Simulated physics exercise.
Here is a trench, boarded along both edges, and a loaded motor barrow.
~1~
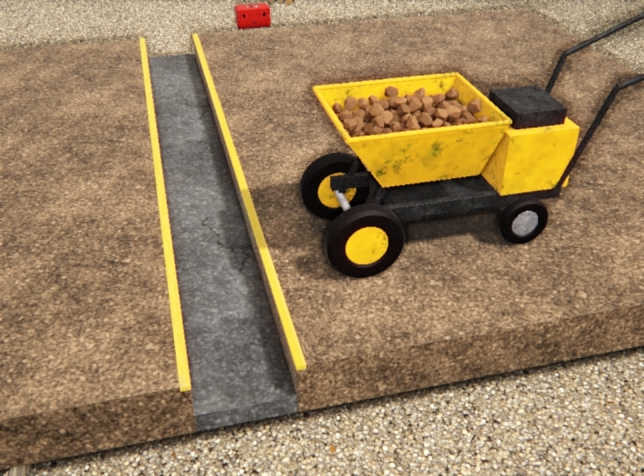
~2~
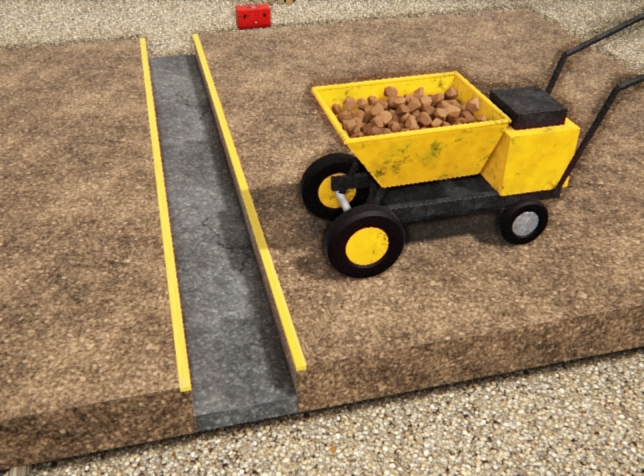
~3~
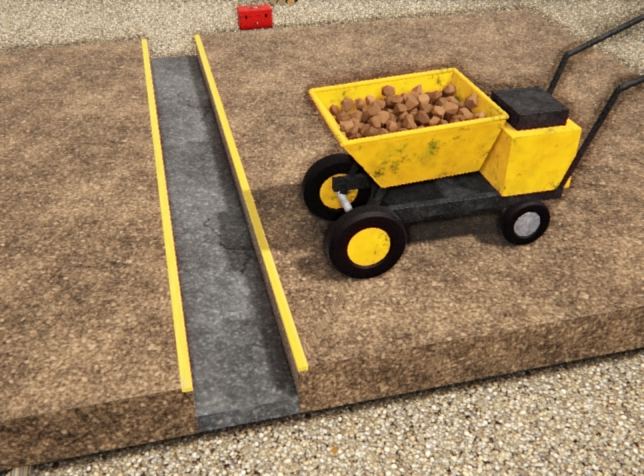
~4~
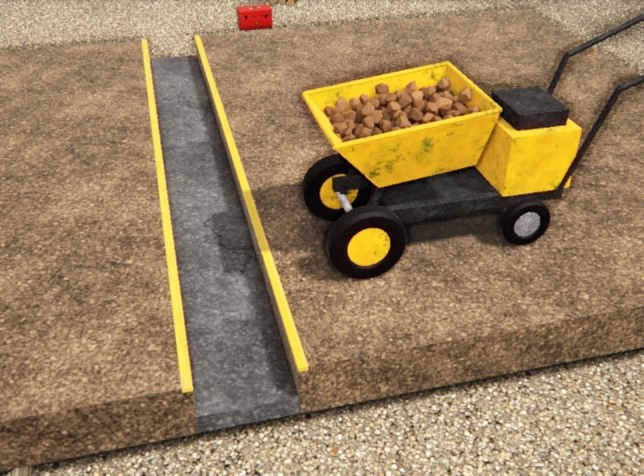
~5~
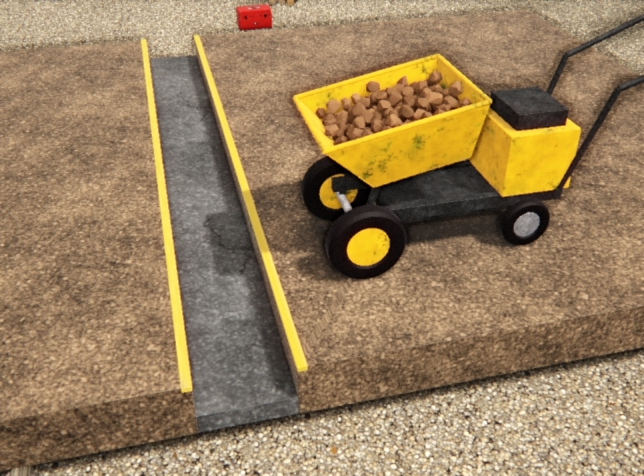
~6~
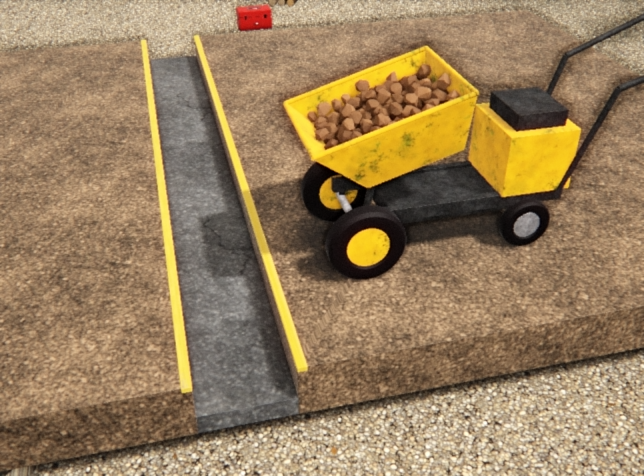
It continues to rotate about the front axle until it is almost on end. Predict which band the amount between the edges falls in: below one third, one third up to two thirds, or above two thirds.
The amount that reaches the trench will top two thirds.
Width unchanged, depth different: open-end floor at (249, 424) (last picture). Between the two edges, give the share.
Close to 90 per cent, I reckon.
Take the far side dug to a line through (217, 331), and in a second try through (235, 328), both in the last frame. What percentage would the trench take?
Lab note: Case 1 around 50 %, case 2 30 %.
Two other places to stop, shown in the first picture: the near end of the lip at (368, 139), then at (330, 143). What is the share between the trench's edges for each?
The first stop gives 100 per cent; the second gives 70 per cent.
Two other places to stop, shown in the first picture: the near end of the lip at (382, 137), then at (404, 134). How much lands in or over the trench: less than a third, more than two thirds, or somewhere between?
At the first stop the answer is over two thirds, and at the second it is over two thirds.
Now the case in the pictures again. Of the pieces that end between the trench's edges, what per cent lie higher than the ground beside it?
Estimate: Near 5 per cent.
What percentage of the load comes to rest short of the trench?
Share of load: Near 0 %.
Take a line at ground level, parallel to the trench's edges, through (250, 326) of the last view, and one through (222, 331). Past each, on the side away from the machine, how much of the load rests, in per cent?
Around 80 in a hundred for the first, 50 in a hundred for the second.
Just after the last frame, skip tipped steeply; every one in the skip.
A moment on, skip tipped right over; the larger part in the skip; about a tenth in or heaped over the trench; about a tenth falling.
Further on, skip tipped right over; about a tenth in the skip; the larger part in or heaped over the trench; about a tenth beyond it.
When it is over, skip tipped right over; the larger part in or heaped over the trench; about a tenth beyond it.
